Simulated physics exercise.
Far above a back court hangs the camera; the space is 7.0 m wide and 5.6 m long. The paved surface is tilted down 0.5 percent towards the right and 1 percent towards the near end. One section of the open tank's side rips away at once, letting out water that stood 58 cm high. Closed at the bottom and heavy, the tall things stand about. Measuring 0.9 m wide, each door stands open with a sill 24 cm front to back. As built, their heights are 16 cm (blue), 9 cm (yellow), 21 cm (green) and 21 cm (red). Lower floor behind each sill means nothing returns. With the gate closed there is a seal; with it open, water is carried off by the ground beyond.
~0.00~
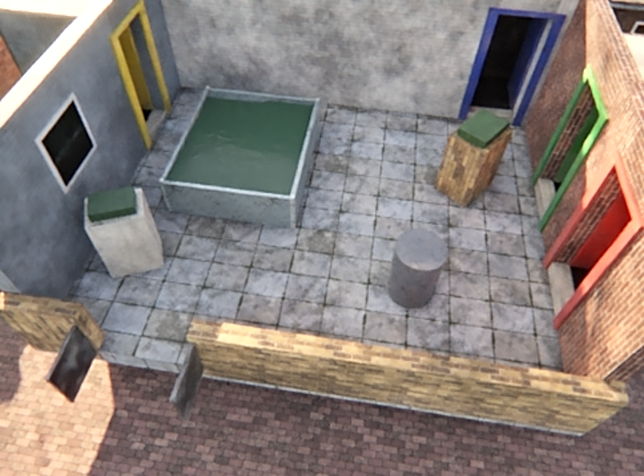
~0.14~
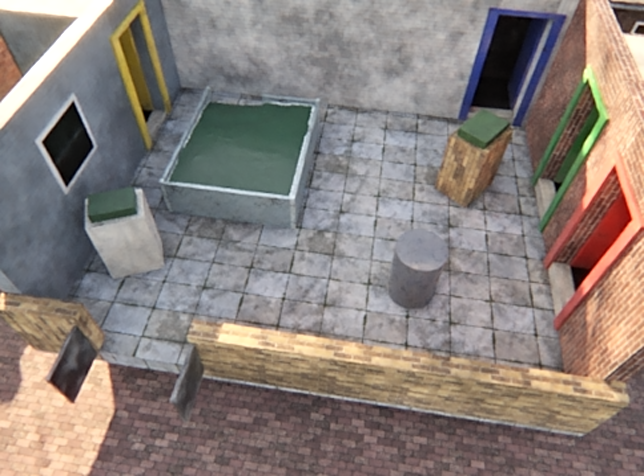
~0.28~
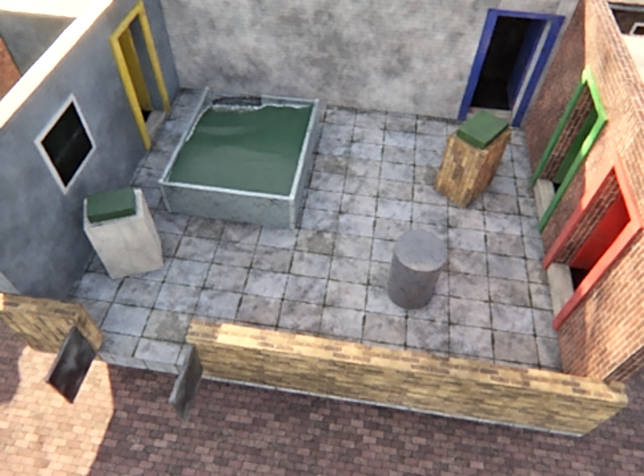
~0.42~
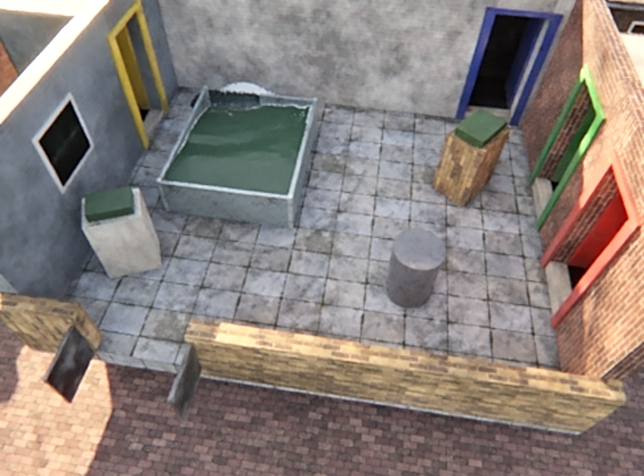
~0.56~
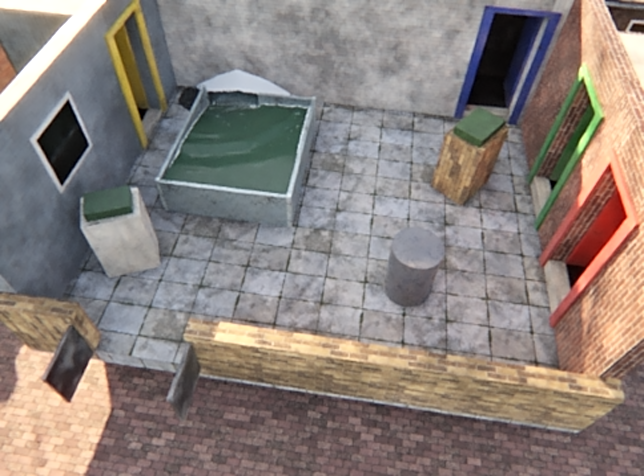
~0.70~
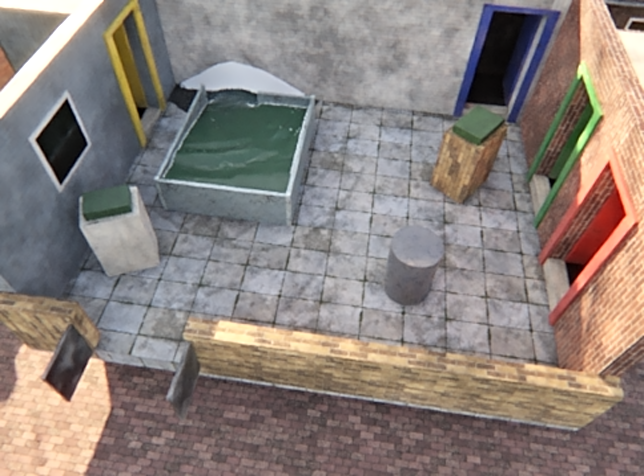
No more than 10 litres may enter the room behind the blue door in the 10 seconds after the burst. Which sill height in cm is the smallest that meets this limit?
A height of roughly 10.5 cm.
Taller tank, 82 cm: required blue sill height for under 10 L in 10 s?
Roughly 17 centimetres would do it.
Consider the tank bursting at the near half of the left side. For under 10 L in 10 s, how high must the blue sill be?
Minimum height: Approx. 6.5 cm.
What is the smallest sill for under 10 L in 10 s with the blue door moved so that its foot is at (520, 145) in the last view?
Minimum: About 15 cm.
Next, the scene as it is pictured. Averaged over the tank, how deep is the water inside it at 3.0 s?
32 cm, roughly.
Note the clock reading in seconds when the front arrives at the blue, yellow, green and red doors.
Front arrival: Blue 2.4 seconds, yellow 1.3 seconds, green 3.2 seconds, red 4.5 seconds.
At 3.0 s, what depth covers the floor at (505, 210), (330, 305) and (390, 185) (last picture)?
In that order: 0, 0 and 2 cm.
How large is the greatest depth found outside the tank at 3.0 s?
Up to some 35 centimetres, I'd say.
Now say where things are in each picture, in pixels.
Still water, 58 cm deep, in the open tank at (246, 141); the blue door at (504, 77) is dry, in the first frame.
The gap is on the far side, the front 0.2 m out at a hidden place; the back of the open tank holds 58 cm, in the second frame.
Water pours out on the far side and has run 0.7 m, to a hidden place; about 9 cm deep outside, 58 cm at the back, in the third frame.
The gap is on the far side, the front 0.9 m out at a hidden place; the back of the open tank holds 58 cm, in the fourth frame.
Water pours out on the far side and has run 1.1 m, to a hidden place; about 10 cm deep outside, 58 cm at the back, in the fifth frame.
The gap is on the far side, the front 1.3 m out at a hidden place; the back of the open tank holds 58 cm; 3.4 m in a straight line remain to the blue door at (499, 74), in the sixth frame.
After 1.4 s water covers 15 % of the floor, deepest (54 cm) near (177, 84); it has not reached the blue door.
After 3.0 s water covers 40 % of the floor, deepest (35 cm) near (185, 85); 3 cm at the blue door, 0 litres in over its 16 cm sill.
After 10.0 s water covers 95 % of the floor, deepest (14 cm) near (536, 371); 8 cm at the blue door, 0 litres in over its 16 cm sill.
At the blue door as built, the water arrived by 2.5 s and peaked near 13 cm at 5.8 s.
Run again over the same 10 s with other heights there, 15 litres in over 9.5 cm, 2 litres over 13 cm. The limit of 10 litres is kept from about 10.5 cm up.
